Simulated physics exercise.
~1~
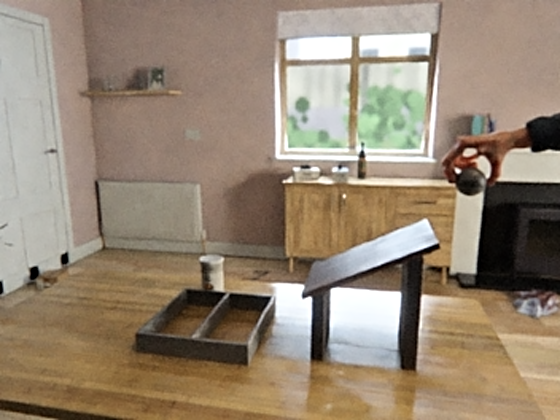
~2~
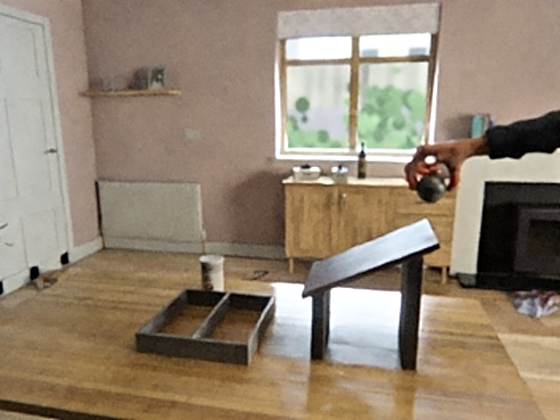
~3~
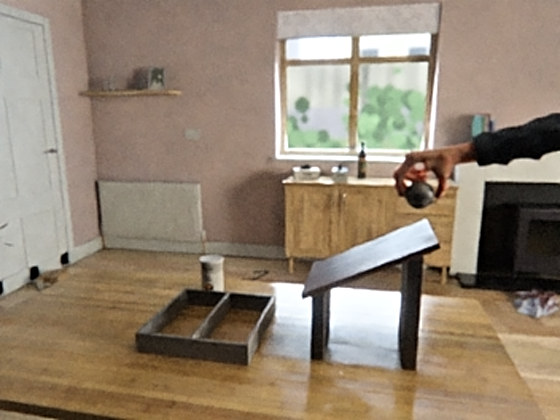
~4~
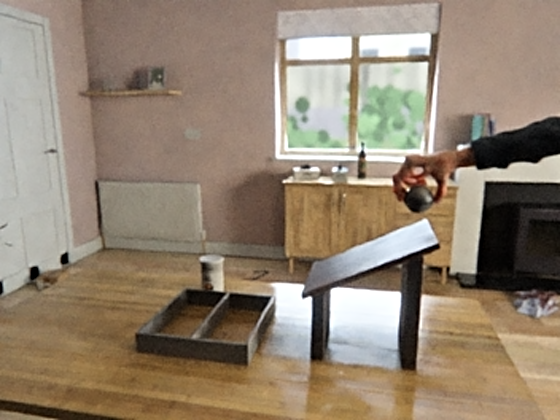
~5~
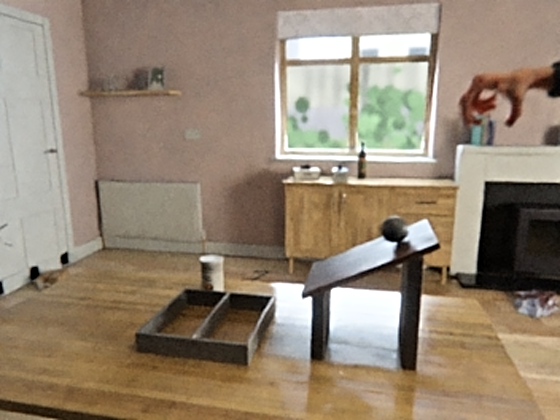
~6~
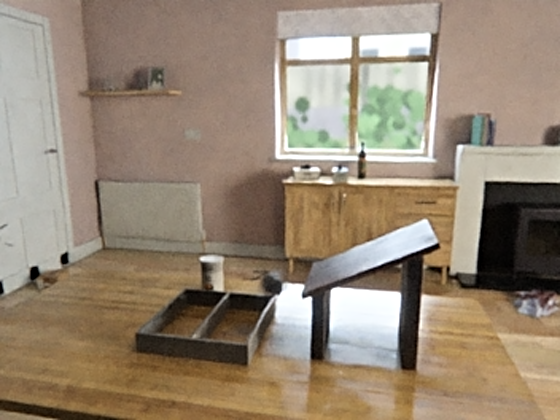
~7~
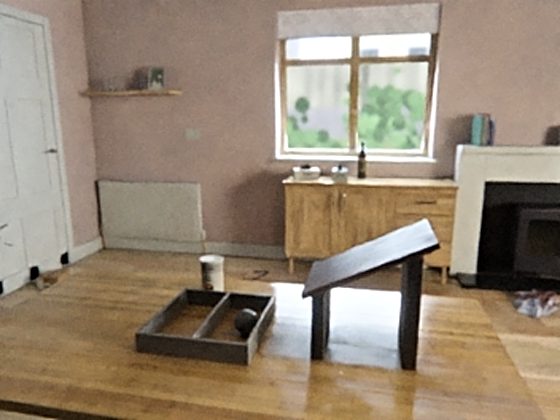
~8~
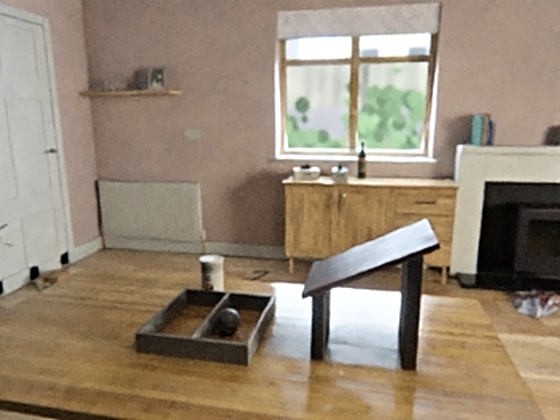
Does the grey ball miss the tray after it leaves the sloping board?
No, the grey ball drops into the tray and ends up in the bay nearer the board.
